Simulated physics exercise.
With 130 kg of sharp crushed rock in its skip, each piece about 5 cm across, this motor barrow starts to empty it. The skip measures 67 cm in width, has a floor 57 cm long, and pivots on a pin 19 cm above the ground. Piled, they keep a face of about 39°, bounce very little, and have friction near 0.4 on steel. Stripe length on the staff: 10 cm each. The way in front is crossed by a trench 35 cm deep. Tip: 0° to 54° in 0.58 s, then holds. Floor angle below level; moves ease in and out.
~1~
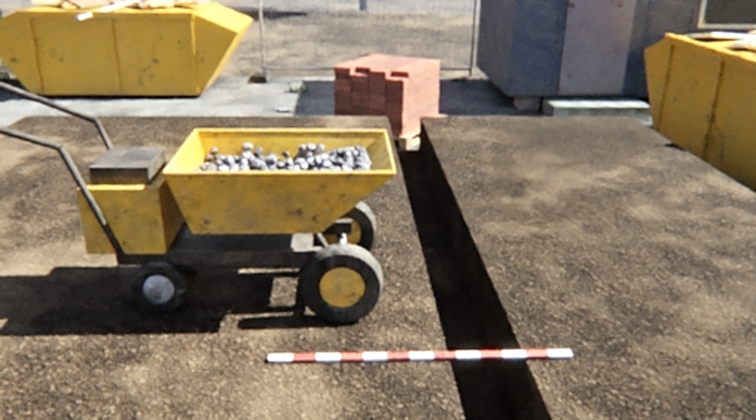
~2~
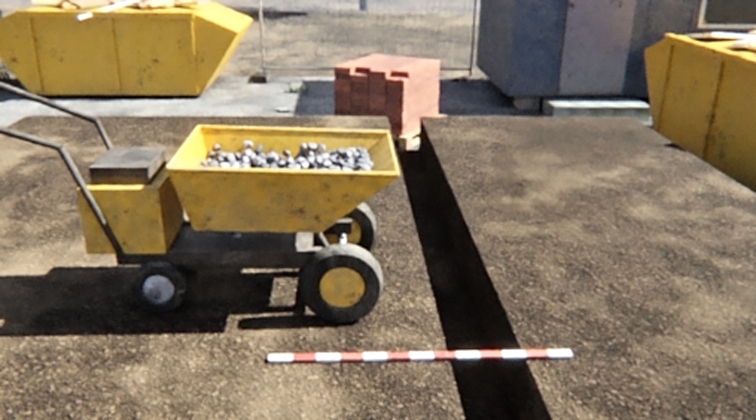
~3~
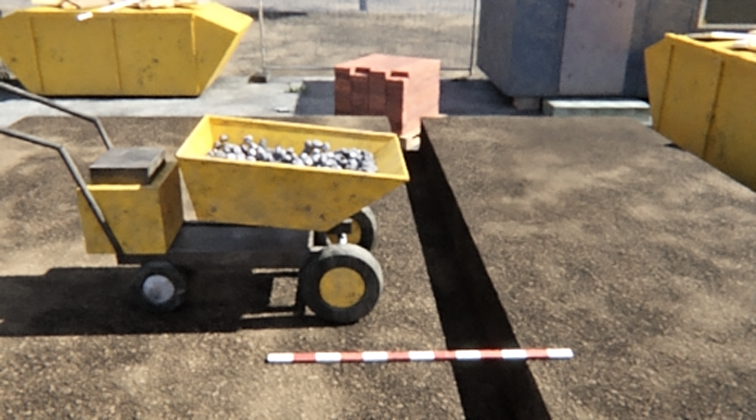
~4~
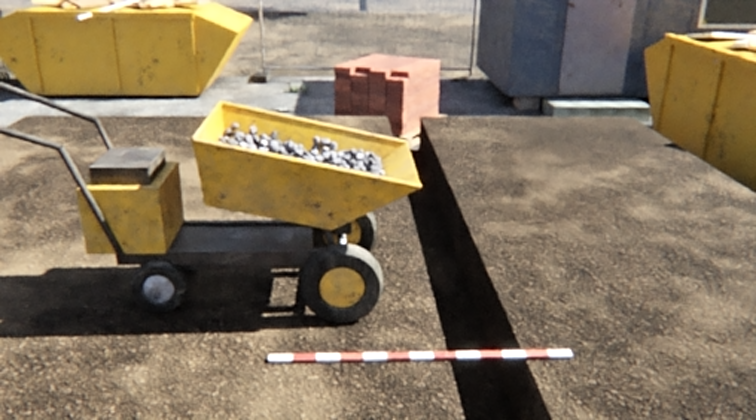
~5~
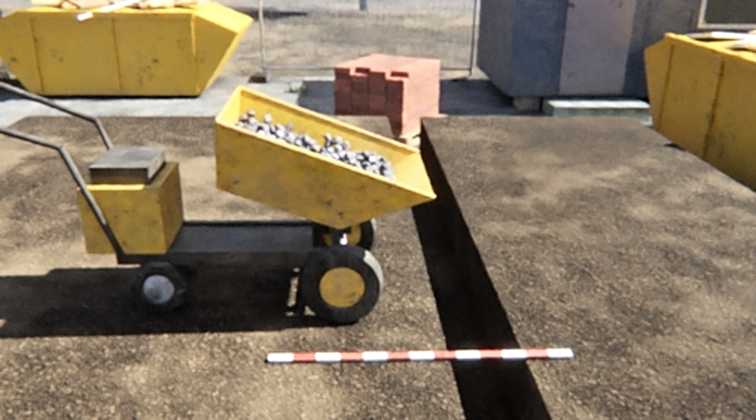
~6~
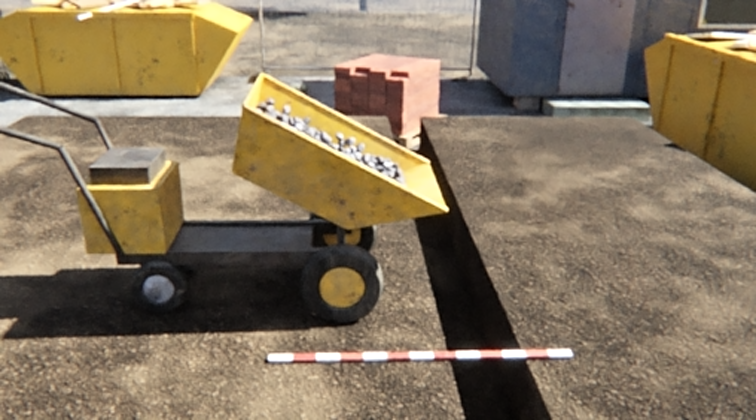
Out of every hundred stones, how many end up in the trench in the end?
Around 29 in every hundred.
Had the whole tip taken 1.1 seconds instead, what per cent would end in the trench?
Expected share: Around 30%.
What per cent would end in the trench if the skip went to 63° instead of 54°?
Around 45 per cent would finish in the trench.
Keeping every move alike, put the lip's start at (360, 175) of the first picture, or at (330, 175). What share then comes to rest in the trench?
First place: Near 50%; second place: Near 50%.
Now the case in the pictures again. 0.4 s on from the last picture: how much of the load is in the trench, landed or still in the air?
Something like 5 in a hundred.
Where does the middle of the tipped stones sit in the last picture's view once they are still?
Their middle ends up near (487, 327).
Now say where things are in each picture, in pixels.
In the first frame, the skip is at 0°, its lip at (395, 173); the top of the load is at (340, 157).
In the second frame, lip at (399, 175), floor tilted 2°, highest stones at (315, 155).
In the third frame, lip at (408, 179), floor tilted 6°, highest stones at (240, 149).
In the fourth frame, the skip is at 12°, its lip at (421, 187); the top of the load is at (241, 138).
In the fifth frame, lip at (434, 198), floor tilted 20°, highest stones at (246, 125).
In the sixth frame, the skip is at 28°, its lip at (447, 211); the top of the load is at (265, 113).
Then, 0.1 s after the last picture the floor is at 45°, 100 % in the skip; the foremost stones are at (426, 203).
Then, 0.4 s after the last picture the floor is at 54°, 97 % in the skip, 3 % in the trench; the foremost stones are at (482, 243).
Then, 0.7 s after the last picture the floor is at 54°, 62 % in the skip, 14 % in the trench, 24 % past the trench; the foremost stones are at (579, 296).
Then, 2.7 s after the last picture the floor is at 54°, 44 % in the skip, 29 % in the trench, 27 % past the trench; the foremost stones are at (642, 277).
